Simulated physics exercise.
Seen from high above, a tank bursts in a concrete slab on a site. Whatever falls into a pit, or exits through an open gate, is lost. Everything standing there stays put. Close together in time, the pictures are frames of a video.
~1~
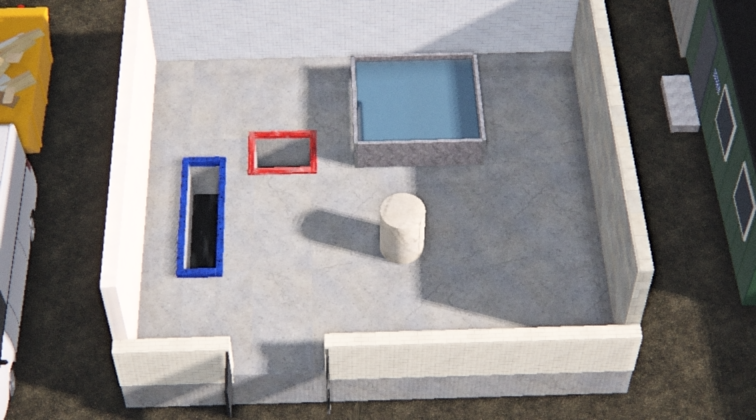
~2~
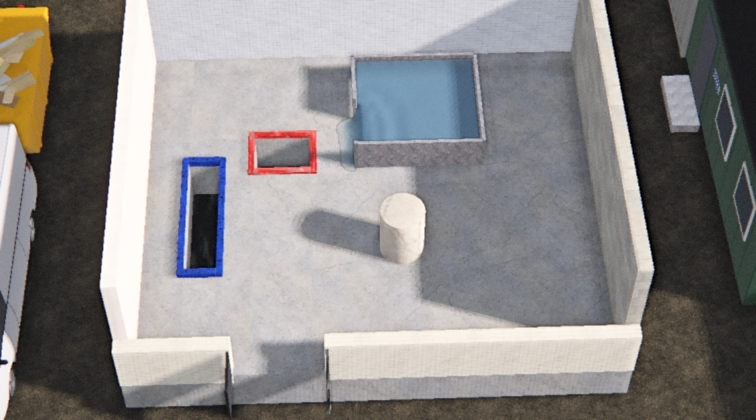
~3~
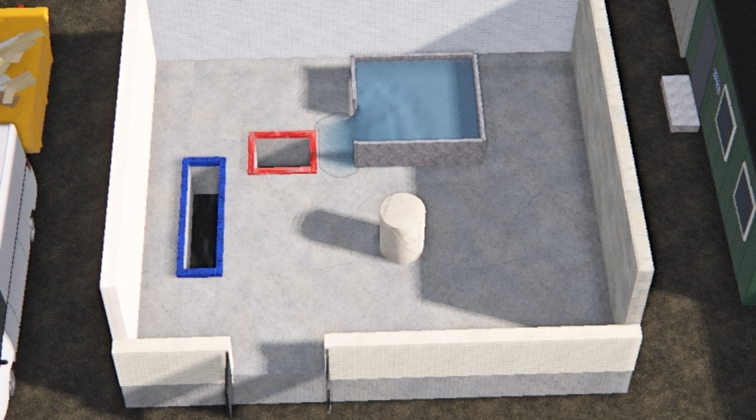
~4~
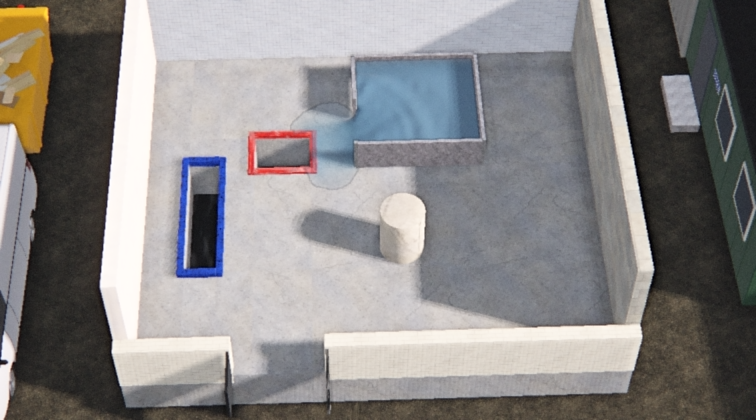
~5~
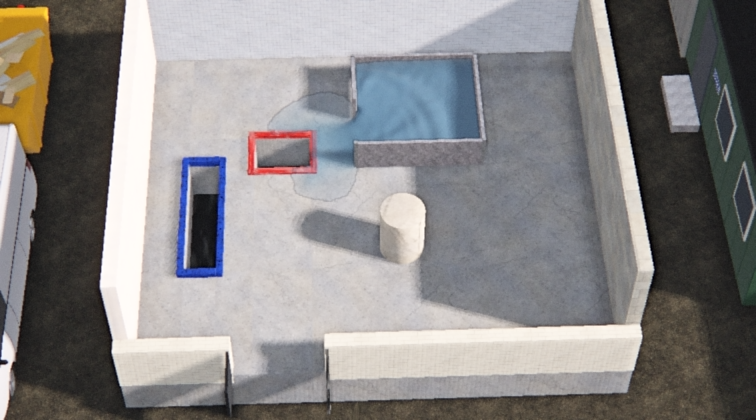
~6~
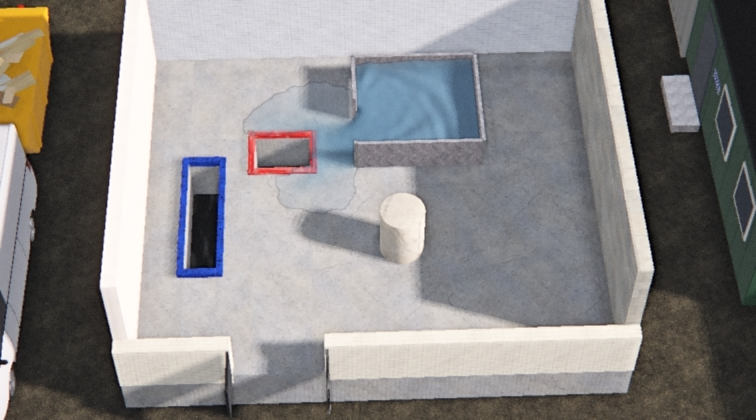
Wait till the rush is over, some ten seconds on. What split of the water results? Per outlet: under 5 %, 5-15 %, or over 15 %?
Outlets: Gate - 5-15 %; red pit - over 15 %; blue pit - under 5 %.
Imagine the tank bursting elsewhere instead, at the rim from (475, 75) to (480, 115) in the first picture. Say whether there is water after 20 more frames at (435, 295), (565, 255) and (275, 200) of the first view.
First point spared, second point swamped, third point spared.
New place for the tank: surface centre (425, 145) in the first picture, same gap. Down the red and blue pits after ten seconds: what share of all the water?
Within ten seconds the red pit collects 10 percent of the total and the blue pit 25 percent.
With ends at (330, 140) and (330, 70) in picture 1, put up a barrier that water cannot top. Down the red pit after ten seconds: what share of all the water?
Roughly 35 per cent ends up in the red pit.
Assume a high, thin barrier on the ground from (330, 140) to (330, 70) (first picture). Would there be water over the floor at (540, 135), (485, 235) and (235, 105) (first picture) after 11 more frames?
Okay, the first comes out left untouched, the next left untouched, and the last left untouched.
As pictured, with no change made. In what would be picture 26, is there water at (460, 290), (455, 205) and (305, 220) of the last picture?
Spared, spared, soaked.
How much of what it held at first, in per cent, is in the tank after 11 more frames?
I make it 60 per cent.
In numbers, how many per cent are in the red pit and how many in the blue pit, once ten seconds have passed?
Around 40 per cent, then around 0 per cent.
A moment on, water covers 15 % of the floor; the gate 0 %, the red pit 10 %, the blue pit 0 %.
Next, water covers 25 % of the floor; the gate 0 %, the red pit 18 %, the blue pit 0 %.
Then, water covers 30 % of the floor; the gate 0 %, the red pit 26 %, the blue pit 1 %.
Later, water covers 40 % of the floor; the gate 4 %, the red pit 35 %, the blue pit 1 %.
In the end, water covers 45 % of the floor; the gate 9 %, the red pit 40 %, the blue pit 1 %.
